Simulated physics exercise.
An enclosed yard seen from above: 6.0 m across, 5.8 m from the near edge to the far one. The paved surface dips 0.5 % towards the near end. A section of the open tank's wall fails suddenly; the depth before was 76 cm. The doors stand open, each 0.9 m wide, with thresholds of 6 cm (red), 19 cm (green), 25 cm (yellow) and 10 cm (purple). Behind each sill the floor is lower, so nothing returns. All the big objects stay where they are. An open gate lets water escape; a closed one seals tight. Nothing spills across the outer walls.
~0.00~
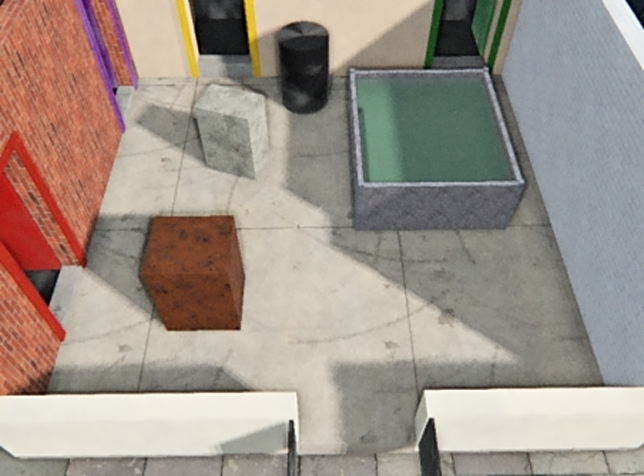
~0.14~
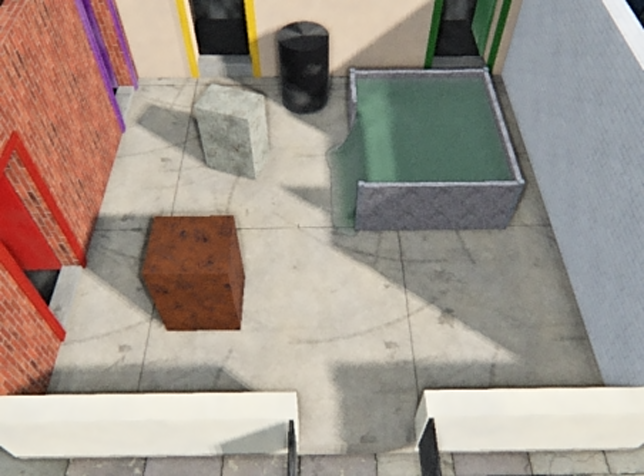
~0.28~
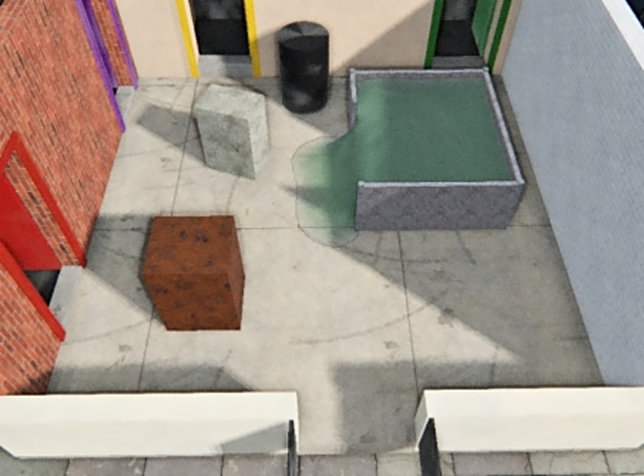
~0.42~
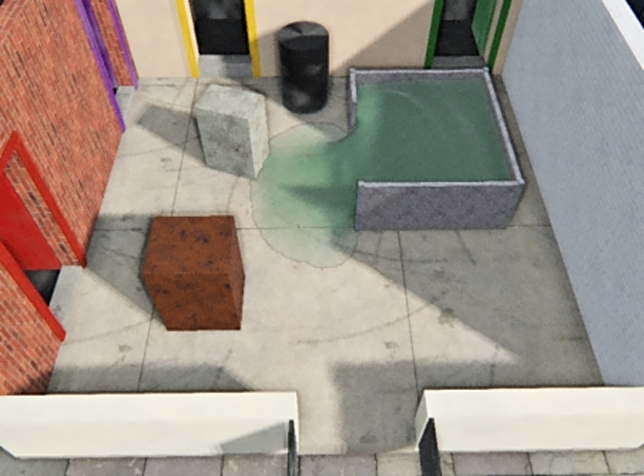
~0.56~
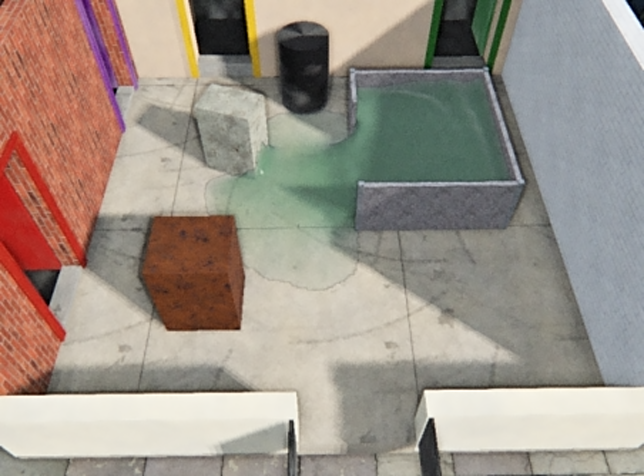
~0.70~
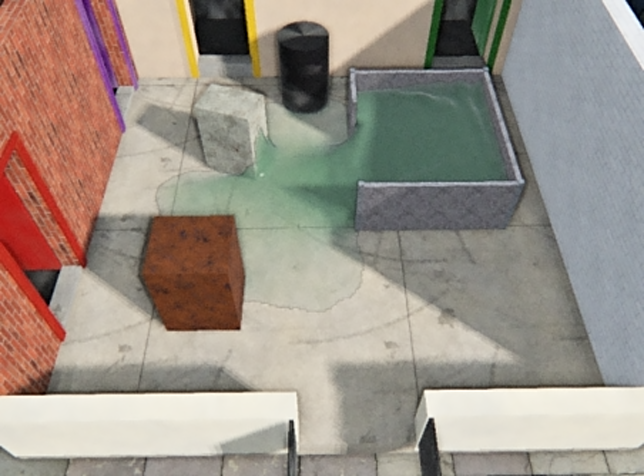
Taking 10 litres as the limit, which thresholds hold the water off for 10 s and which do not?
Door by door: At the red door it passes the limit; at the green door it keeps below the limit; at the yellow door it stays under the limit; at the purple door it exceeds the limit.
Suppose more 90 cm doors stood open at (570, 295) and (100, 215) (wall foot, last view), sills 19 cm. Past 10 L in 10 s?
In turn: Not over, over.
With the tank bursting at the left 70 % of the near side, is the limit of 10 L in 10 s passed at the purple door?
Then: Purple below.
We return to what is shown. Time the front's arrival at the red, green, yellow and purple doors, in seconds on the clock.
Arrival: Red 1.2 s, green 4.5 s, yellow 1.3 s, purple 1.2 s.
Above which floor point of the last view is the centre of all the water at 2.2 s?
At about (299, 187).
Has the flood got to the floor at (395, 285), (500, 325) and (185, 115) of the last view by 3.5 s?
In turn: Dry, dry, under water.
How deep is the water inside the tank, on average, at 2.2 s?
Some 31 cm.
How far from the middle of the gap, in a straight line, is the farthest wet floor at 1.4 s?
Some 4.0 m out.
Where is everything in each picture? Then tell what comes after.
In the first picture, the open tank at (428, 127) is whole and still, 76 cm deep.
In the second picture, the front is at (343, 230), 0.8 m from the gap at (358, 169); 0.4 m2 of floor is under water; 76 cm left at the back of the open tank.
In the third picture, the front is at (320, 237), 1.0 m from the gap at (358, 172); 1.3 m2 of floor is under water; 76 cm left at the back of the open tank.
In the fourth picture, water pours out at (358, 175) and has run 1.5 m, to a hidden place; typically 11 cm deep outside, 73 cm at the open tank's back.
In the fifth picture, the front is at (211, 194), 2.0 m from the gap at (358, 175); 4.4 m2 of floor is under water; 65 cm left at the back of the open tank.
In the sixth picture, water pours out at (358, 175) and has run 2.7 m, to (163, 194); typically 6 cm deep outside, 66 cm at the open tank's back.
After 1.4 s water covers 40 % of the floor and is deepest (47 cm) near (277, 171); red door 13 cm at the sill, 2 L in, green door not reached, yellow door 3 cm at the sill, 0 L in, purple door 9 cm at the sill, 0 L in.
After 2.2 s water covers 50 % of the floor and is deepest (40 cm) near (103, 255); red door 26 cm at the sill, 112 L in, green door not reached, yellow door 19 cm at the sill, 0 L in, purple door 18 cm at the sill, 2 L in.
After 3.5 s water covers 65 % of the floor and is deepest (28 cm) near (39, 424); red door 18 cm at the sill, 263 L in, green door not reached, yellow door 18 cm at the sill, 0 L in, purple door 21 cm at the sill, 36 L in.
After 6.0 s water covers 90 % of the floor and is deepest (20 cm) near (39, 424); red door 13 cm at the sill, 379 L in, green door 2 cm at the sill, 0 L in, yellow door 14 cm at the sill, 0 L in, purple door 14 cm at the sill, 87 L in.
After 10.0 s water covers 95 % of the floor and is deepest (12 cm) near (39, 424); red door 9 cm at the sill, 430 L in, green door 7 cm at the sill, 0 L in, yellow door 6 cm at the sill, 0 L in, purple door 8 cm at the sill, 98 L in.
